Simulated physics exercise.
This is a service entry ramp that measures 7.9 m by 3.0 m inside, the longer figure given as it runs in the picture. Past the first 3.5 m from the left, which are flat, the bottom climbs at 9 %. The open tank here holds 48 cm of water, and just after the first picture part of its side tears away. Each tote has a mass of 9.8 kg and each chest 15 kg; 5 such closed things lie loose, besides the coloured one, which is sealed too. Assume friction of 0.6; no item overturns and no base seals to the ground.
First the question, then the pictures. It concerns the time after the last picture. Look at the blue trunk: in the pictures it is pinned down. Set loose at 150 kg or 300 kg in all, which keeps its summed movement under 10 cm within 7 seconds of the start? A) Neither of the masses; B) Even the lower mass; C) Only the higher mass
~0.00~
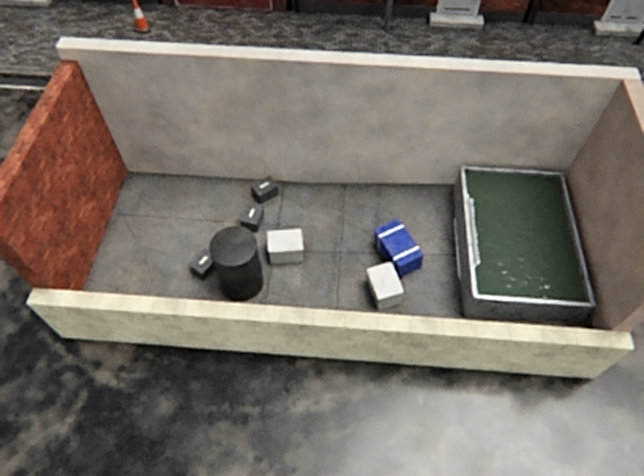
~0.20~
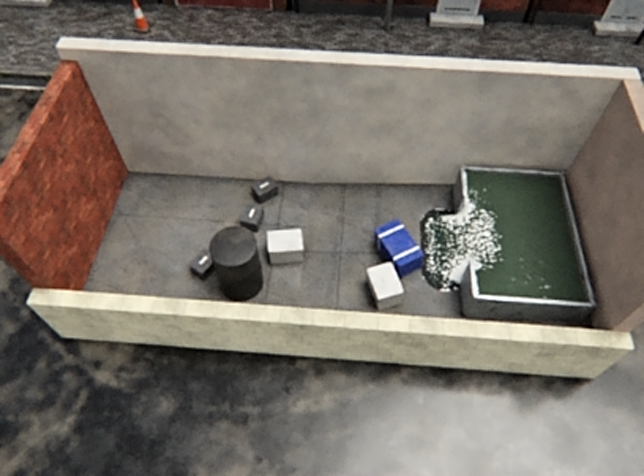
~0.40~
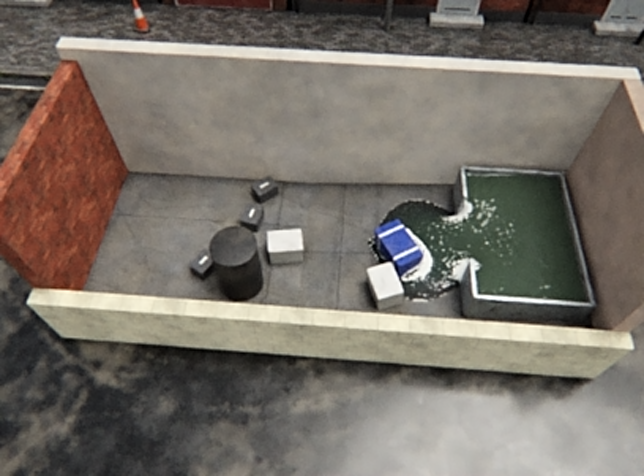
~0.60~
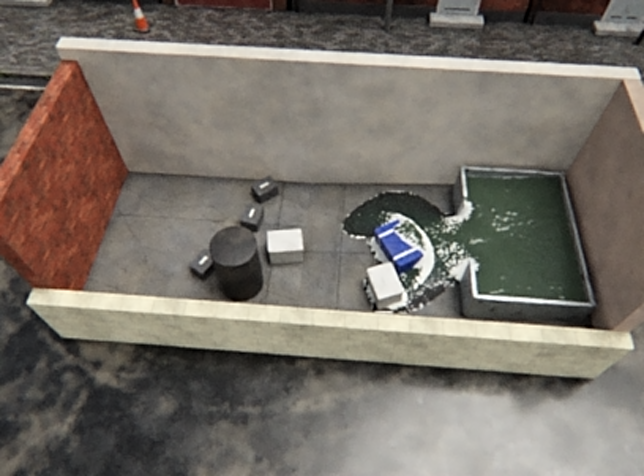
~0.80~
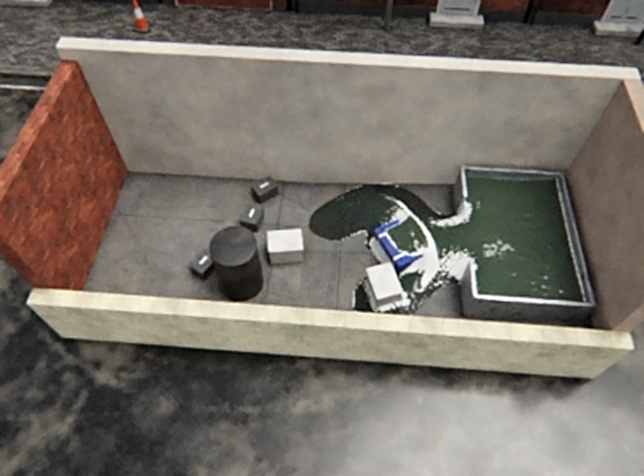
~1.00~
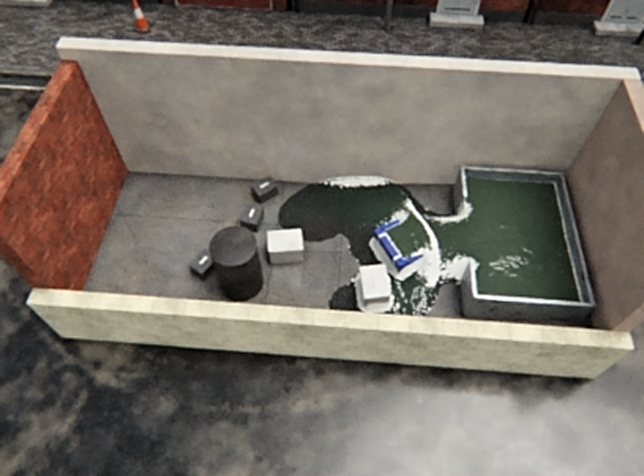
C, only the higher mass.
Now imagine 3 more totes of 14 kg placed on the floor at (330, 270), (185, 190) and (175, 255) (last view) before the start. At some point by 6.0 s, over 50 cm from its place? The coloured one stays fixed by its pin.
Result, in sequence: Not exceeded, exceeded, exceeded.
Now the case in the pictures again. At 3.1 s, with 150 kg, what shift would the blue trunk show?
Around 100 centimetres out of place.
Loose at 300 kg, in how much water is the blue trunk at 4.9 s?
Around 8 cm.
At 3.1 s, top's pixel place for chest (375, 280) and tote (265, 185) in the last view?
Estimated pixels: (281, 257) and (138, 230).
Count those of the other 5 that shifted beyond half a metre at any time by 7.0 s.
That comes to 5.
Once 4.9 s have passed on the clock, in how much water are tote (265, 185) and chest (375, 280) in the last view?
Close to 17 and 4 centimetres.
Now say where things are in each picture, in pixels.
The first frame shows the blue trunk at (401, 242) rests on the ground; 3.8 m2 under water; 0 of 6 have shifted.
The second frame shows the blue trunk at (401, 242) rests on the ground; water covers 4.7 m2; 0 of 6 have shifted.
The third frame shows the blue trunk at (401, 242) rests on the ground; 5.5 m2 under water; 0 of 6 have shifted.
The fourth frame shows the blue trunk at (401, 242) rests on the ground; water covers 6.5 m2; 0 of 6 have shifted.
The fifth frame shows the blue trunk at (401, 242) rests on the ground; water covers 7.6 m2; 0 of 6 have shifted.
The sixth frame shows the blue trunk at (401, 242), on the bottom; water covers 9.3 m2; 1 of 6 have shifted.
After 1.4 s the blue trunk would be 56 cm from its start with 150 kg and 0 cm from its start with 300 kg; 17 cm of water round it then.
After 3.1 s the blue trunk would be 107 cm from its start with 150 kg and 0 cm from its start with 300 kg; 10 cm of water round it then.
After 4.9 s the blue trunk would be 107 cm from its start with 150 kg and 0 cm from its start with 300 kg; 8 cm of water round it then.
After 7.0 s the blue trunk would be 107 cm from its start with 150 kg and 0 cm from its start with 300 kg; 6 cm of water round it then.
